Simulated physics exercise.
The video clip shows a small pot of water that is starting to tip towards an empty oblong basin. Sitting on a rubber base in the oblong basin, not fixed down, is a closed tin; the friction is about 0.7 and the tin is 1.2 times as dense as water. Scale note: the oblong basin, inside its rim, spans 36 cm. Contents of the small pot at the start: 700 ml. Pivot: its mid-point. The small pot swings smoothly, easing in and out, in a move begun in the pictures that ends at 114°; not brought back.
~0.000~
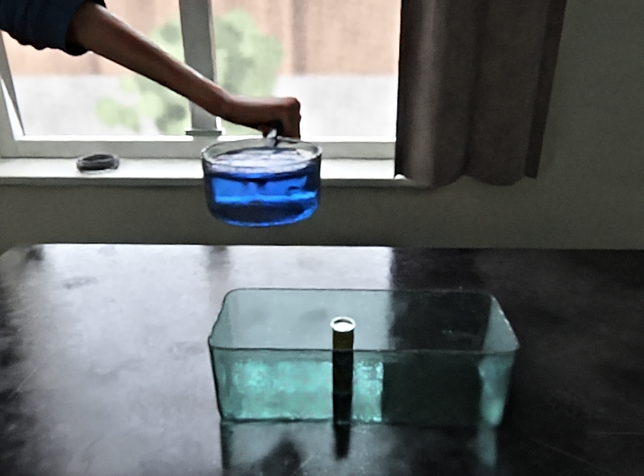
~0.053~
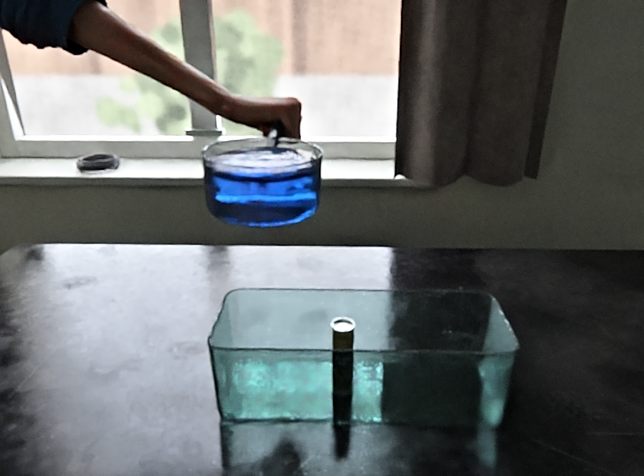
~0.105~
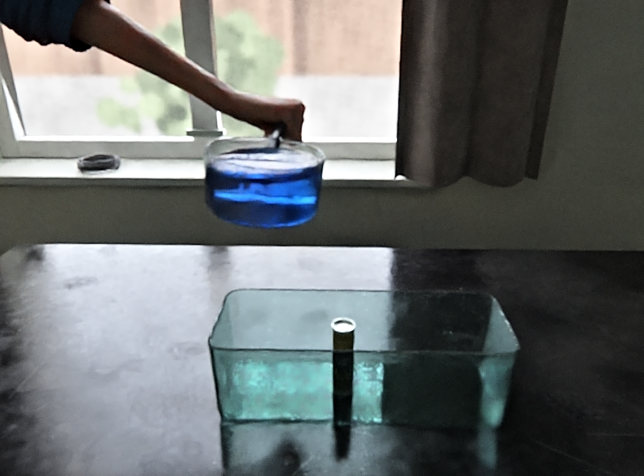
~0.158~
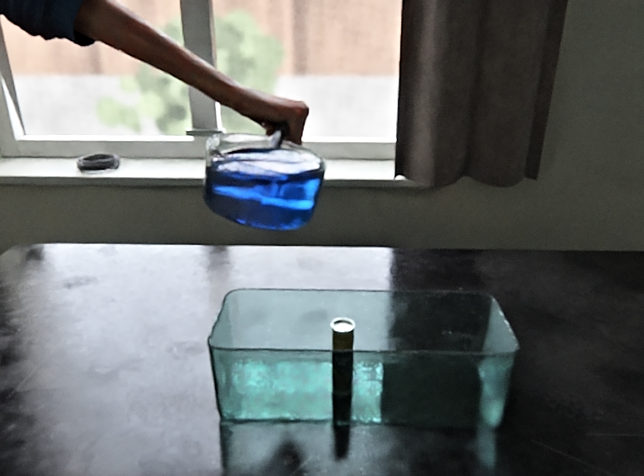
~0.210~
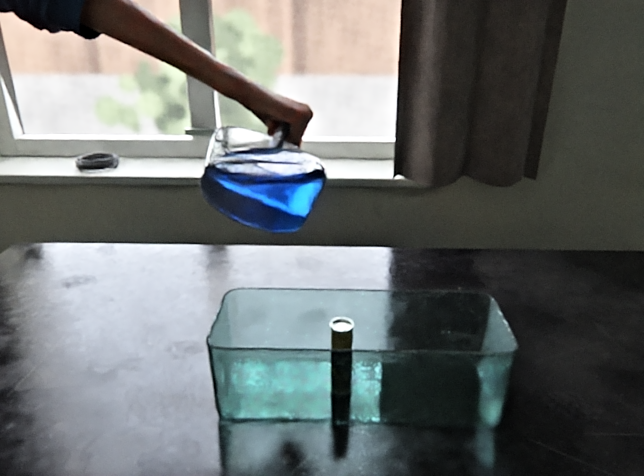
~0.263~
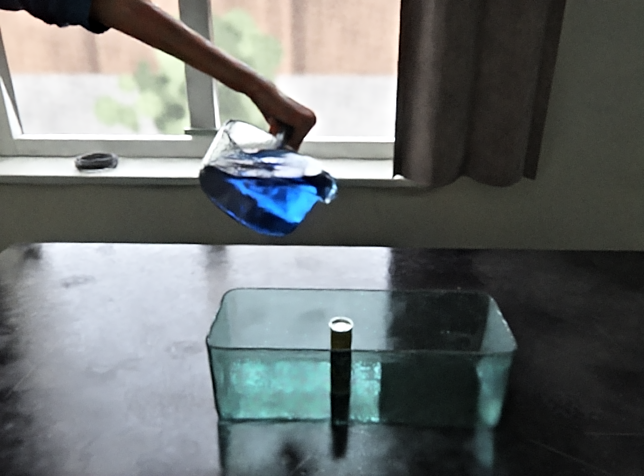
A hand holds a small clear pot of bright blue water above a dark, glossy table, seen from slightly above in a dim room with a window and grey curtain behind. Below it sits an empty, pale green, see-through oblong basin with a dark upright tin at its middle. The hand smoothly tilts the pot to the right until blue water crosses its right rim, while the view stays essentially still.
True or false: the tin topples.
False.
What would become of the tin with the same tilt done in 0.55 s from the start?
Then it holds its balance.
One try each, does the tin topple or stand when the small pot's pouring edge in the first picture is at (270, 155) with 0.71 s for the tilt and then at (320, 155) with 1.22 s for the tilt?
First it tips over; then it stays on its base.
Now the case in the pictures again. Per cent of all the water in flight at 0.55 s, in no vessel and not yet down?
Near 50 per cent of it all.
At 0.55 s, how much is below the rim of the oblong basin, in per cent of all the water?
I'd put it near 32 percent.
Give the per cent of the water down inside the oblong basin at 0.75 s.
It works out near 92 per cent.
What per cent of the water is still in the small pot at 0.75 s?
2 %.
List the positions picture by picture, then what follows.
In the first frame, it leans 0°; its right rim is at (320, 153); the water meets the walls at (207, 159) and (319, 160); the oblong basin's rim runs from (218, 317) to (505, 320); the tin's top is at (343, 327).
In the second frame, it leans 2°; its right rim is at (321, 155); the water meets the walls at (208, 159) and (319, 160).
In the third frame, it leans 6°; its right rim is at (324, 160); the water meets the walls at (210, 158) and (322, 162).
In the fourth frame, it leans 13°; its right rim is at (326, 168); the water meets the walls at (211, 158) and (324, 164).
In the fifth frame, it leans 23°; its right rim is at (326, 177); the water meets the walls at (209, 158) and (324, 172); 2 per cent is over the edge.
In the sixth frame, it leans 34°; its right rim is at (324, 189); the water meets the walls at (205, 159) and (318, 176); 8 per cent is over the edge.
After 0.55 s the tilt is 100° and 19 per cent is still to pour; the tin stands where it began.
After 0.75 s the tilt is 114° and 2 per cent is still to pour; the tin stands where it began.
After 0.97 s the tilt is 114° and 0 per cent is still to pour; the tin stands where it began.
After 1.21 s the tilt is 114° and 0 per cent is still to pour; the tin stands where it began.
In the end the tin stands where it began.
